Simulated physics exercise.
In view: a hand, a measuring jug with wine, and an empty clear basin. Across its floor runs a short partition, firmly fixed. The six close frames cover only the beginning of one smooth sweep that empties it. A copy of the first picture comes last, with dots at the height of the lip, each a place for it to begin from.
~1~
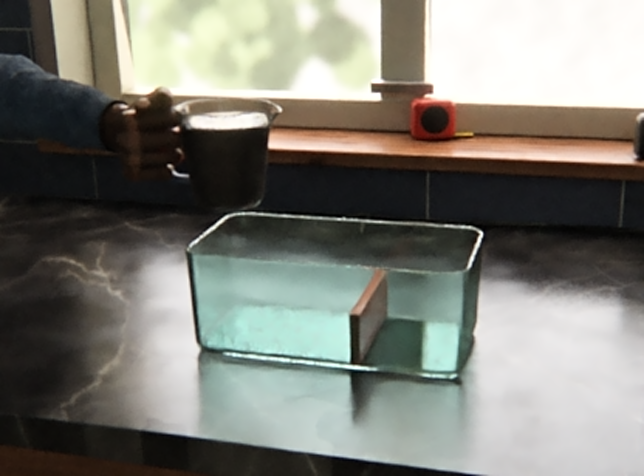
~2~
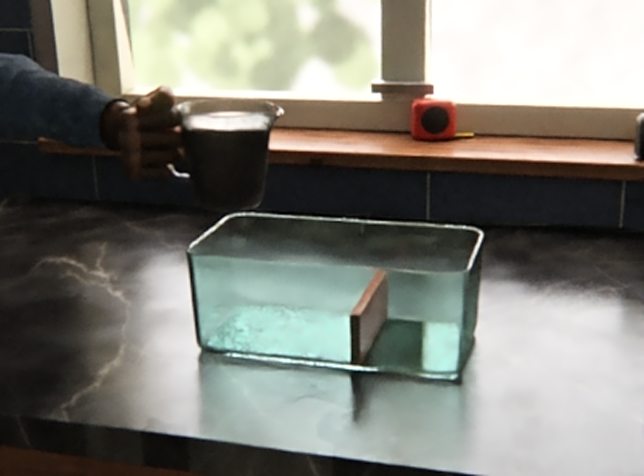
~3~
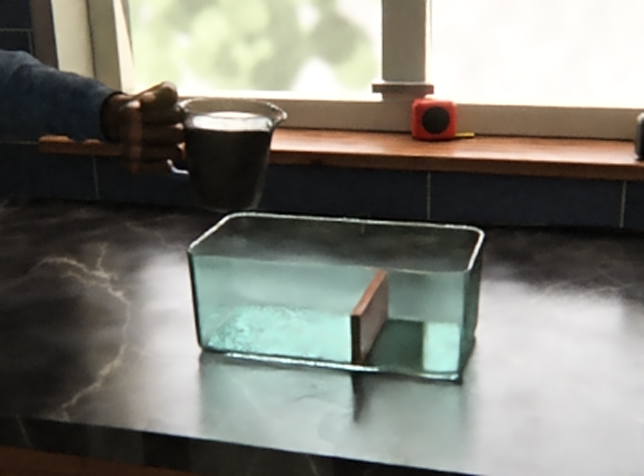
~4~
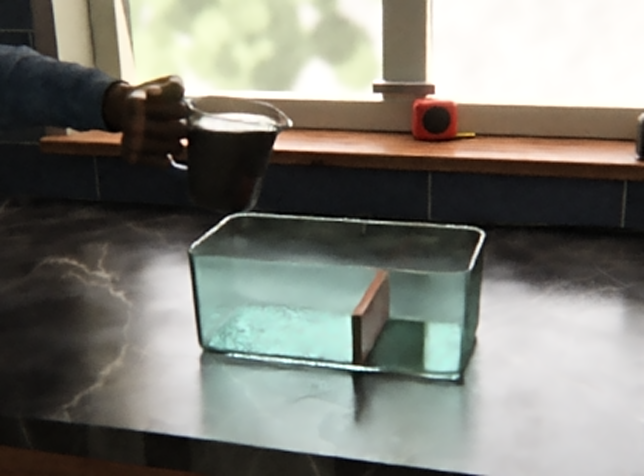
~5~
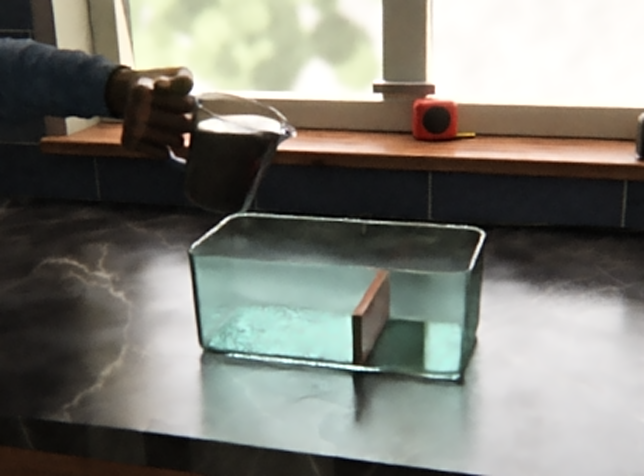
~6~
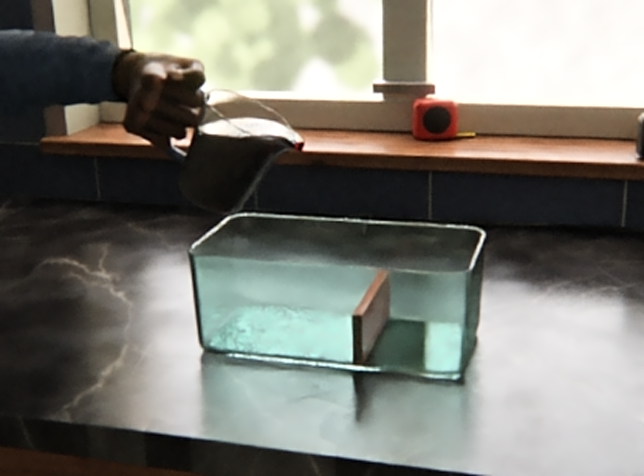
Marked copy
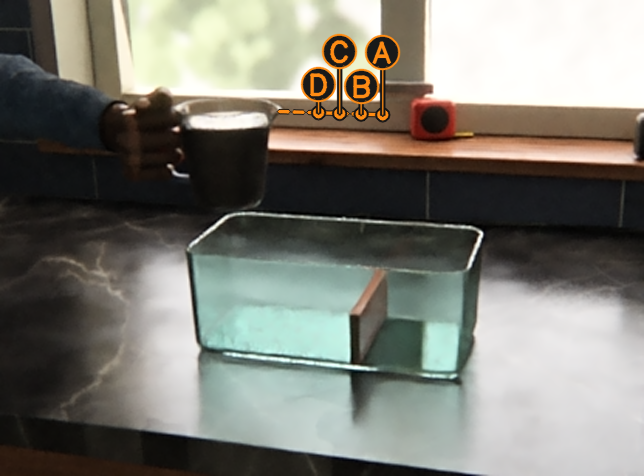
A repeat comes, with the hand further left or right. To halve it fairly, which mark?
D is best.
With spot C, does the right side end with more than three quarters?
Yes.
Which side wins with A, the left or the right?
More ends on the right.
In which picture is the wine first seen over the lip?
Picture 6.
In orange, A at (382, 114); B at (361, 114); C at (339, 113); D at (318, 112).
For spot A, about 11 % ends left of the wall and 88 % right of it.
For spot B, about 3 % ends left of the wall and 96 % right of it.
For spot C, about 7 % ends left of the wall and 92 % right of it.
For spot D, about 45 % ends left of the wall and 55 % right of it.
